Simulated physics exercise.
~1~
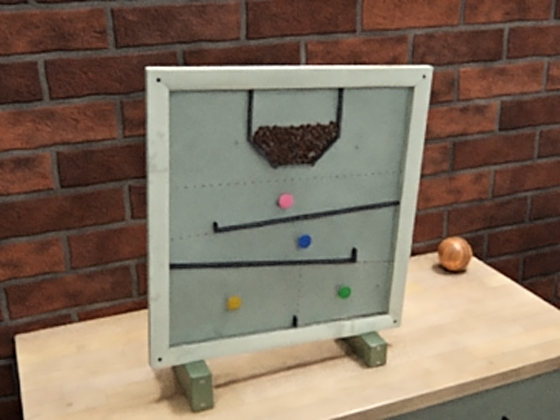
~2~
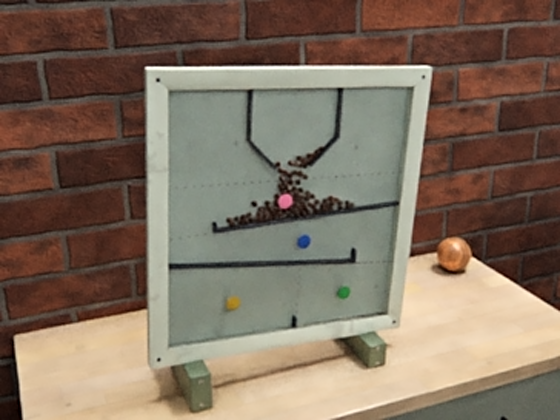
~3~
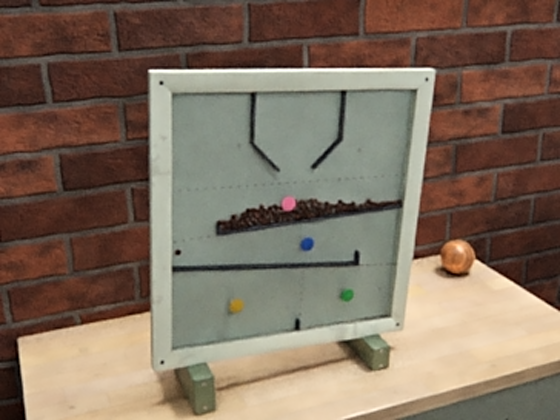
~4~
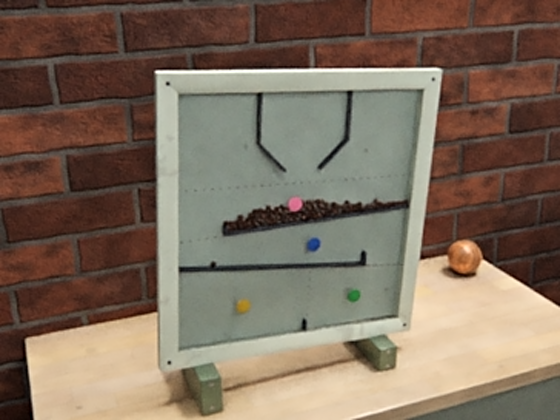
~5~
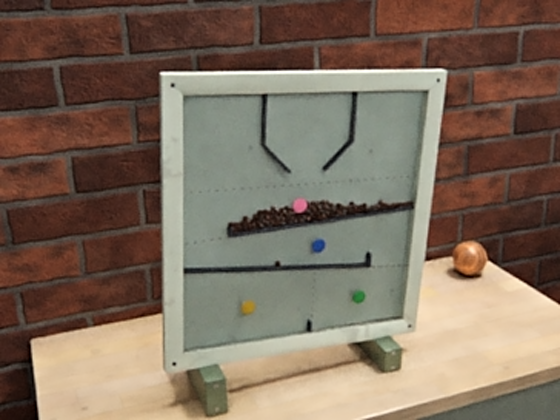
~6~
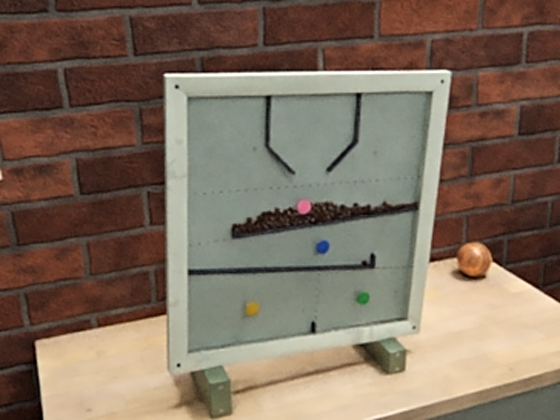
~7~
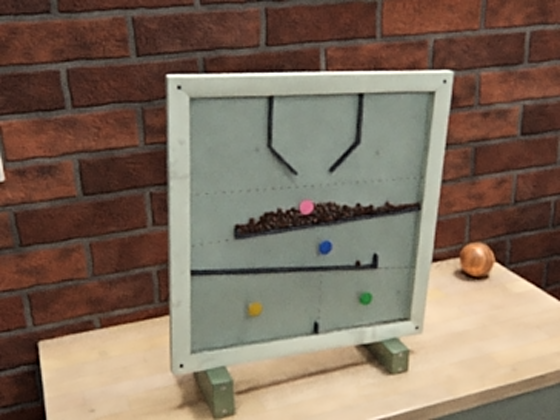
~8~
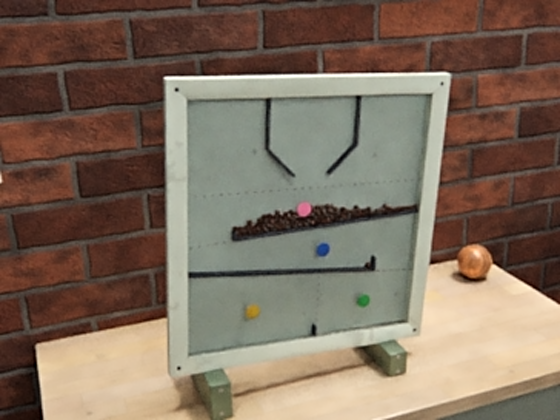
Dark wooden beads poured from the hopper at the top of an upright, shallow box and piled up along the sloping ledge behind the pink sticker, where nearly all of them settled and stayed, leaving the blue, green and yellow sections practically empty.
